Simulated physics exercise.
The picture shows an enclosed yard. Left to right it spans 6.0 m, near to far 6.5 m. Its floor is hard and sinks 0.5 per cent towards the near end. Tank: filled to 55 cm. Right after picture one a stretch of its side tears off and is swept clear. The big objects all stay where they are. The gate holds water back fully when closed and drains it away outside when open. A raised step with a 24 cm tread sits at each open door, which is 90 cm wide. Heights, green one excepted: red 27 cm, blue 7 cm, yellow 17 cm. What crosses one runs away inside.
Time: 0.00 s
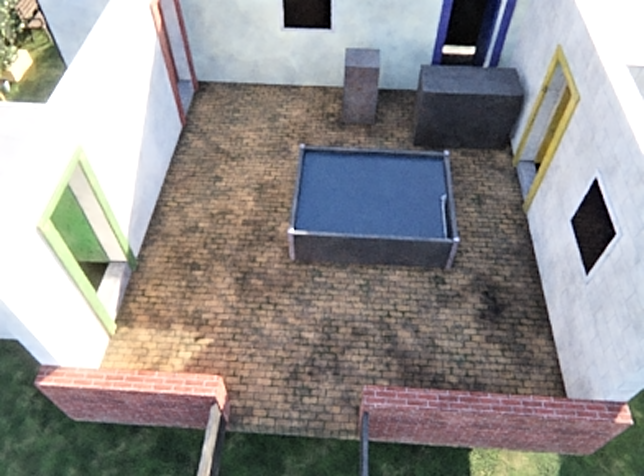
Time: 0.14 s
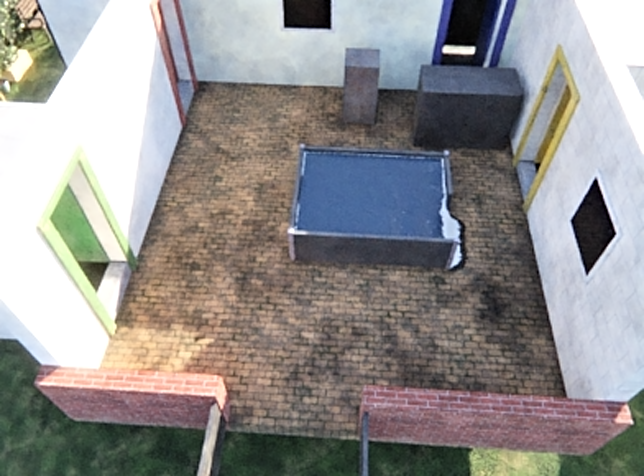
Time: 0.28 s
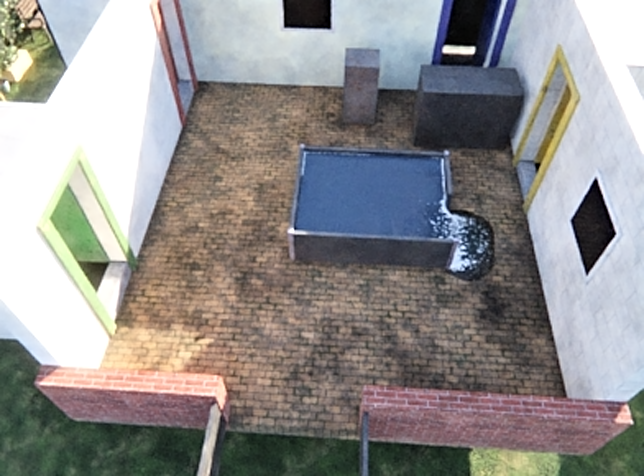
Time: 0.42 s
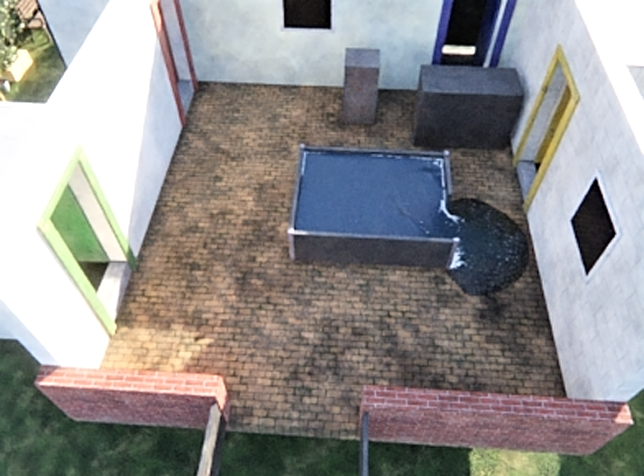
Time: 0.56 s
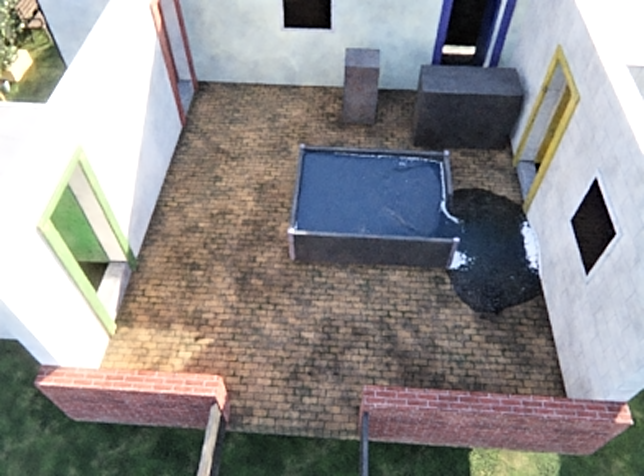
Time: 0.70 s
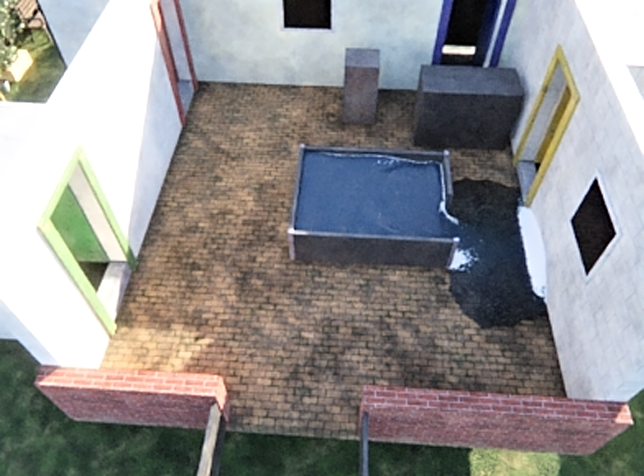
Water pouring from the right side of a raised tank, spreading across the brick-paved yard and washing against the right-hand wall.
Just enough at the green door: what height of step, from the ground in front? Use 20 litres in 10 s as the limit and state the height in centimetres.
Some 5.5 cm.
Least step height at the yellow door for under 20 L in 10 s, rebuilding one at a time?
The yellow one would have to be about 8.5 cm high.
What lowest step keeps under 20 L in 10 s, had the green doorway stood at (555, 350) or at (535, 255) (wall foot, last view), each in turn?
You'd want roughly 10.5 cm there first, then roughly 30 cm.
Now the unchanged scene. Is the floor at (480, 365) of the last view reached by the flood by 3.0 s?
At that moment it's submerged.
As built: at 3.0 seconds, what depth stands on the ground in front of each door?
At the red door the depth is 0 cm, at blue 5 cm, at green 0 cm and at yellow 11 cm.
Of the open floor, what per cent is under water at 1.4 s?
Around 10 per cent of the free floor.
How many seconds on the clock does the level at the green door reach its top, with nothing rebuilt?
The depth peaks at about 5.5 seconds.
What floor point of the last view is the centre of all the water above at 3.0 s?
(424, 240) or so.
After 1.4 s water covers 10 % of the floor, deepest (36 cm) near (521, 256); it has not reached the green door.
After 3.0 s water covers 30 % of the floor, deepest (30 cm) near (567, 411); it has not reached the green door.
After 10.0 s water covers 95 % of the floor, deepest (12 cm) near (555, 424); 7 cm at the green door, 0 litres in over its 27 cm step.
At the green door as built, the water arrived by 4.9 s and peaked near 10 cm at 5.4 s.
Run again over the same 10 s with other heights there, 30 litres in over 5 cm, 12 litres over 6.5 cm. The limit of 20 litres is kept from about 5.5 cm up.
